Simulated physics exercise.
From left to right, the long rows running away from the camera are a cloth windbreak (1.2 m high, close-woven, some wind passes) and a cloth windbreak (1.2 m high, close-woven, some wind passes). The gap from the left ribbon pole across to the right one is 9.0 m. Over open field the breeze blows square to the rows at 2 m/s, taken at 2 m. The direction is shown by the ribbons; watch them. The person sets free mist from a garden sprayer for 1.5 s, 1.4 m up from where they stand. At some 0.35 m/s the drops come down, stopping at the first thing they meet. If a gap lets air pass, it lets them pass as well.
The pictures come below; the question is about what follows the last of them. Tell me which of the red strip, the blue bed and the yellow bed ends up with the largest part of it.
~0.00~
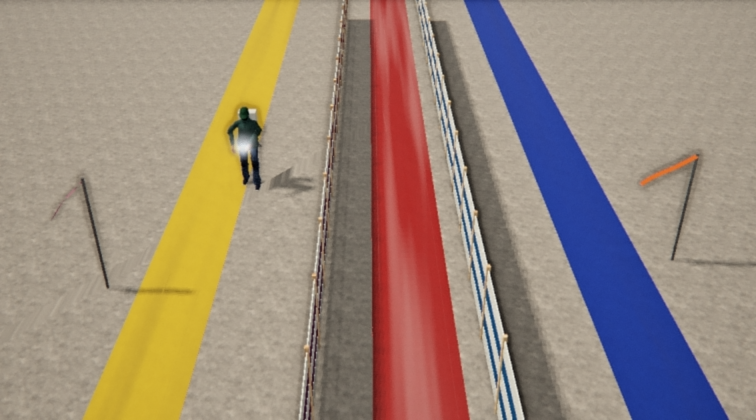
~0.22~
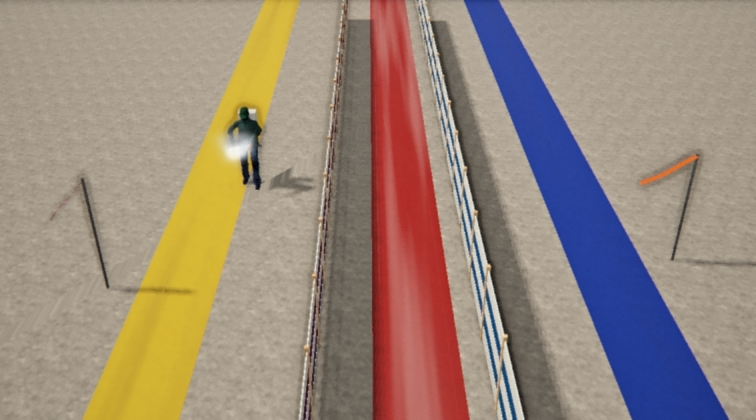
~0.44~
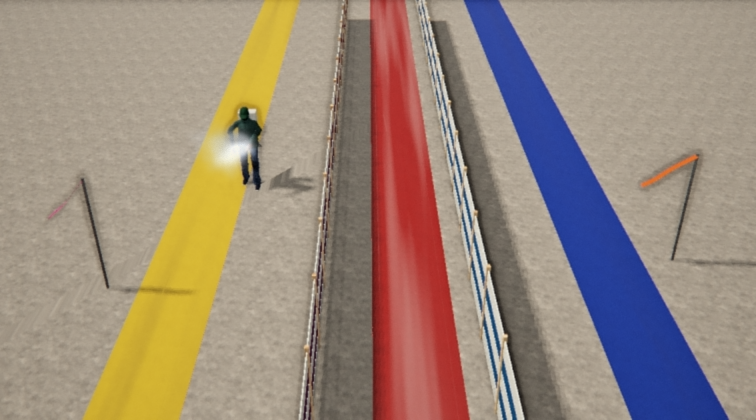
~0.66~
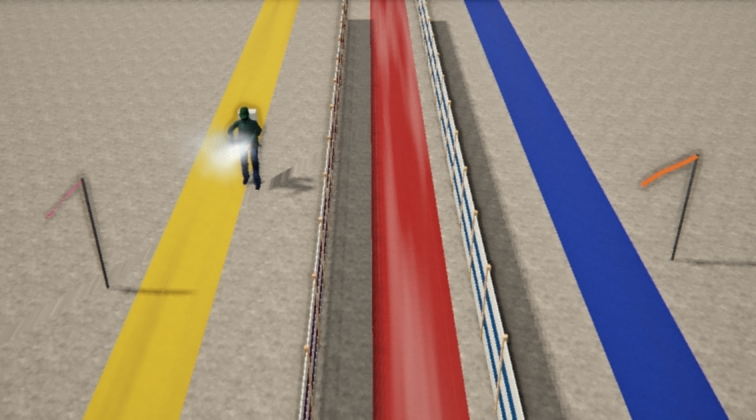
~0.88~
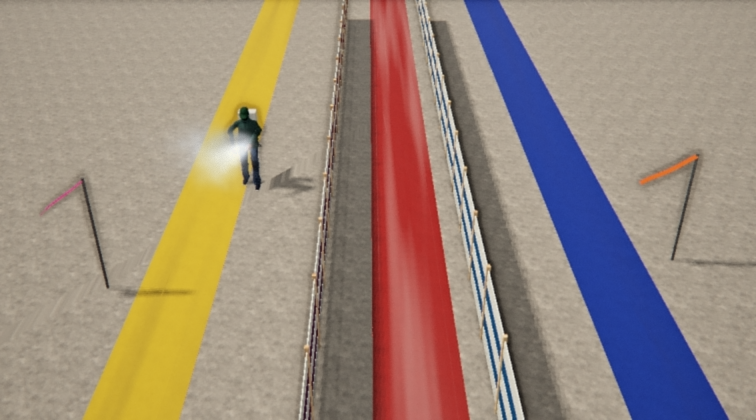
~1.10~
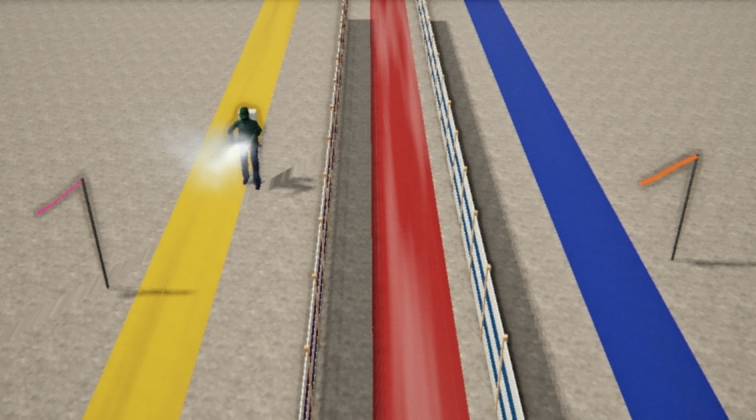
That would be yellow.
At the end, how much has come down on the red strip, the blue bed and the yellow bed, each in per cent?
0 % red, 0 % blue, 50 % yellow.
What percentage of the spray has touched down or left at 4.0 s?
Estimate: Some 25 % no longer in the air.
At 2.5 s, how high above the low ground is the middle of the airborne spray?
Roughly 0.8 m up.
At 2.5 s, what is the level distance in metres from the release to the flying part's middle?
That distance is some 1.0 m.
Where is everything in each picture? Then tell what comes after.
The spray in the air spans x = 235 to 250 around y = 145 and it comes from (243, 141), in the first frame.
The right ribbon ends at (641, 183), leaning 55 degrees to the left, the spray in the air spans x = 225 to 250 around y = 145, the red one passes (408, 259), the blue one passes (603, 257) and the yellow one passes (188, 261), in the second frame.
The spray in the air spans x = 210 to 245 around y = 145 and the top of the right cloth windbreak crosses (461, 152), in the third frame.
The right ribbon ends at (642, 185), leaning 55 degrees to the left, the spray in the air spans x = 195 to 245 around y = 150, the red one passes (402, 185), the blue one passes (568, 184) and the yellow one passes (215, 187), in the fourth frame.
The left ribbon ends at (41, 215), leaning 50 degrees to the left and the spray in the air spans x = 185 to 245 around y = 150, in the fifth frame.
The right ribbon ends at (641, 184), leaning 60 degrees to the left, the spray in the air spans x = 170 to 245 around y = 150 and the top of the left cloth windbreak crosses (327, 153), in the sixth frame.
After 2.5 s, 98 % is in the air or yet to come; 0 % lies on the red strip, 0 % on the blue bed and 2 % on the yellow bed; the middle of what still flies is 0.9 m above the low ground, near (189, 171).
After 4.0 s, 74 % is in the air or yet to come; 0 % lies on the red strip, 0 % on the blue bed and 20 % on the yellow bed; the middle of what still flies is 0.6 m above the low ground, near (162, 186).
After 8.0 s, 15 % is in the air or yet to come; 0 % lies on the red strip, 0 % on the blue bed and 46 % on the yellow bed; the middle of what still flies is 0.5 m above the low ground, near (14, 194).
After 20.0 s, 1 % is in the air or yet to come; 0 % lies on the red strip, 0 % on the blue bed and 49 % on the yellow bed.
After 45.0 s, 0 % is in the air or yet to come; 0 % lies on the red strip, 0 % on the blue bed and 49 % on the yellow bed.
